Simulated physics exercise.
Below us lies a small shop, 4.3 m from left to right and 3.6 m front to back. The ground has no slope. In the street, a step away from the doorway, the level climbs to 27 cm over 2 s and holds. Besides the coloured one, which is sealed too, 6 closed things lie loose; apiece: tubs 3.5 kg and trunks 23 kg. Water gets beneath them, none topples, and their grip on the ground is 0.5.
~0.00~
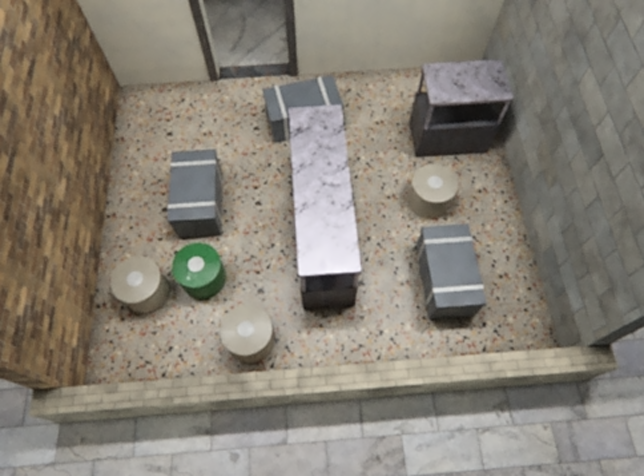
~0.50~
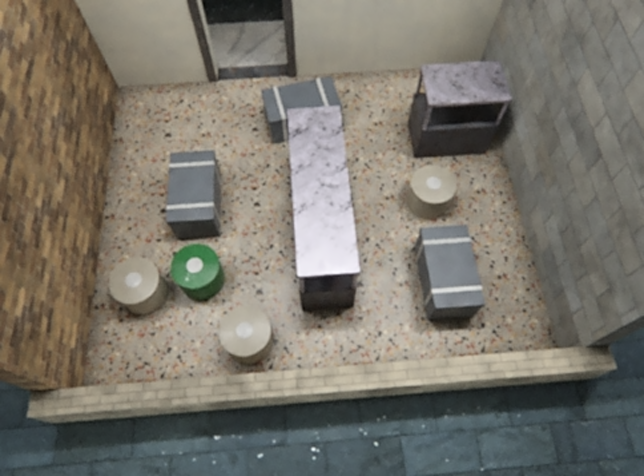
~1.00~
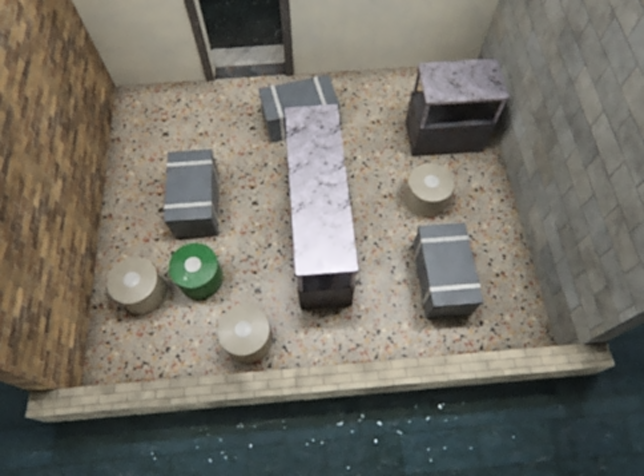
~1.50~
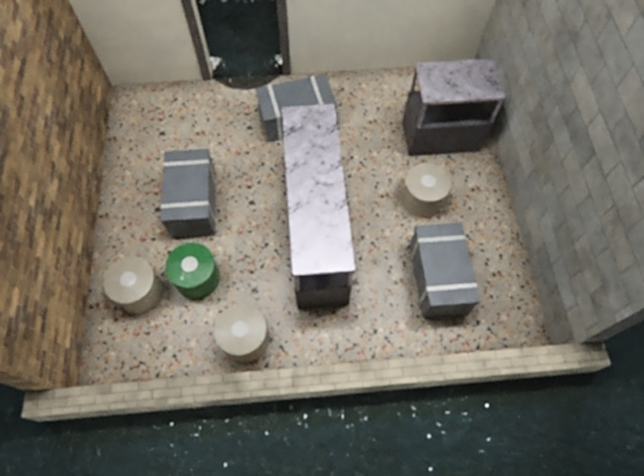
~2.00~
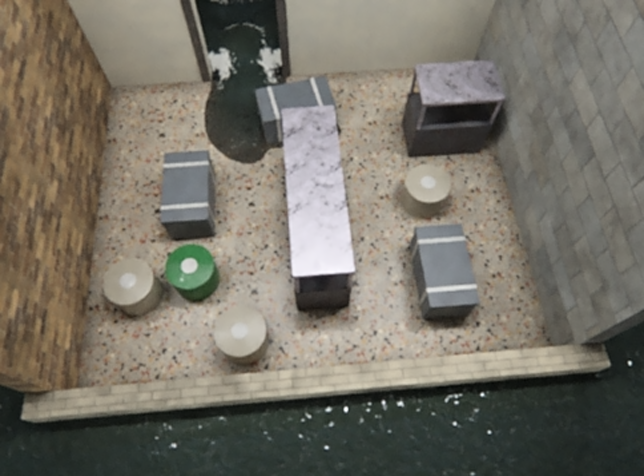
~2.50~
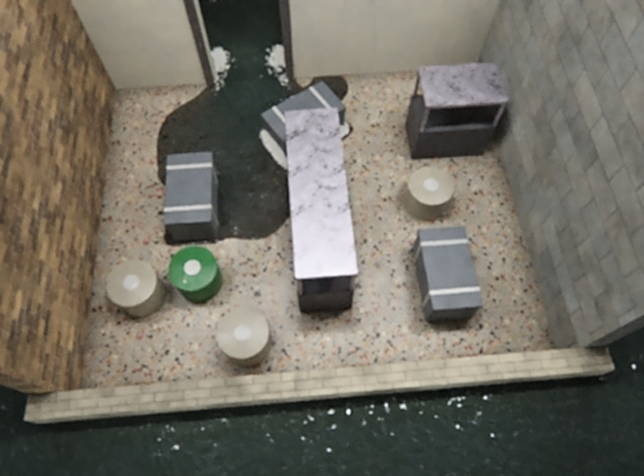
Small shop seen from above, dark water covering the street outside, then spreading through the doorway and turning a grey trunk askew.
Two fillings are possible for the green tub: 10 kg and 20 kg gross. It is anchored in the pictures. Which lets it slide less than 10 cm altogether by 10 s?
I expect that neither weight holds it.
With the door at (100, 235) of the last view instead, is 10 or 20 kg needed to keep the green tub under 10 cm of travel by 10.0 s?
In that case neither weight holds it.
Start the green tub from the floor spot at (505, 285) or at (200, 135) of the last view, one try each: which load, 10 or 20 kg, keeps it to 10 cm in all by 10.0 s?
In that order: Neither holds; neither is enough.
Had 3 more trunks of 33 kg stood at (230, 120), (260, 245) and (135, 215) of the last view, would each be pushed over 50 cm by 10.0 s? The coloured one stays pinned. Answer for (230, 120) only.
Answer: Over.
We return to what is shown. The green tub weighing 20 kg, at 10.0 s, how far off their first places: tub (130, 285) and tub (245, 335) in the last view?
In turn: 30 cm, 100 cm.
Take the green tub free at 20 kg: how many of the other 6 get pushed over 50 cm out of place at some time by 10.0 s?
That makes 5.
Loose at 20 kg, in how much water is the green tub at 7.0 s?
Roughly 14 cm.
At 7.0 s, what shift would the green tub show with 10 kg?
Roughly 80 cm.
After 3.5 s the green tub would be 14 cm from its start with 10 kg and 4 cm from its start with 20 kg; 5 cm of water round it then.
After 4.5 s the green tub would be 72 cm from its start with 10 kg and 19 cm from its start with 20 kg; 5 cm of water round it then.
After 7.0 s the green tub would be 86 cm from its start with 10 kg and 45 cm from its start with 20 kg; 14 cm of water round it then.
After 10.0 s the green tub would be 54 cm from its start with 10 kg and 78 cm from its start with 20 kg; 16 cm of water round it then.
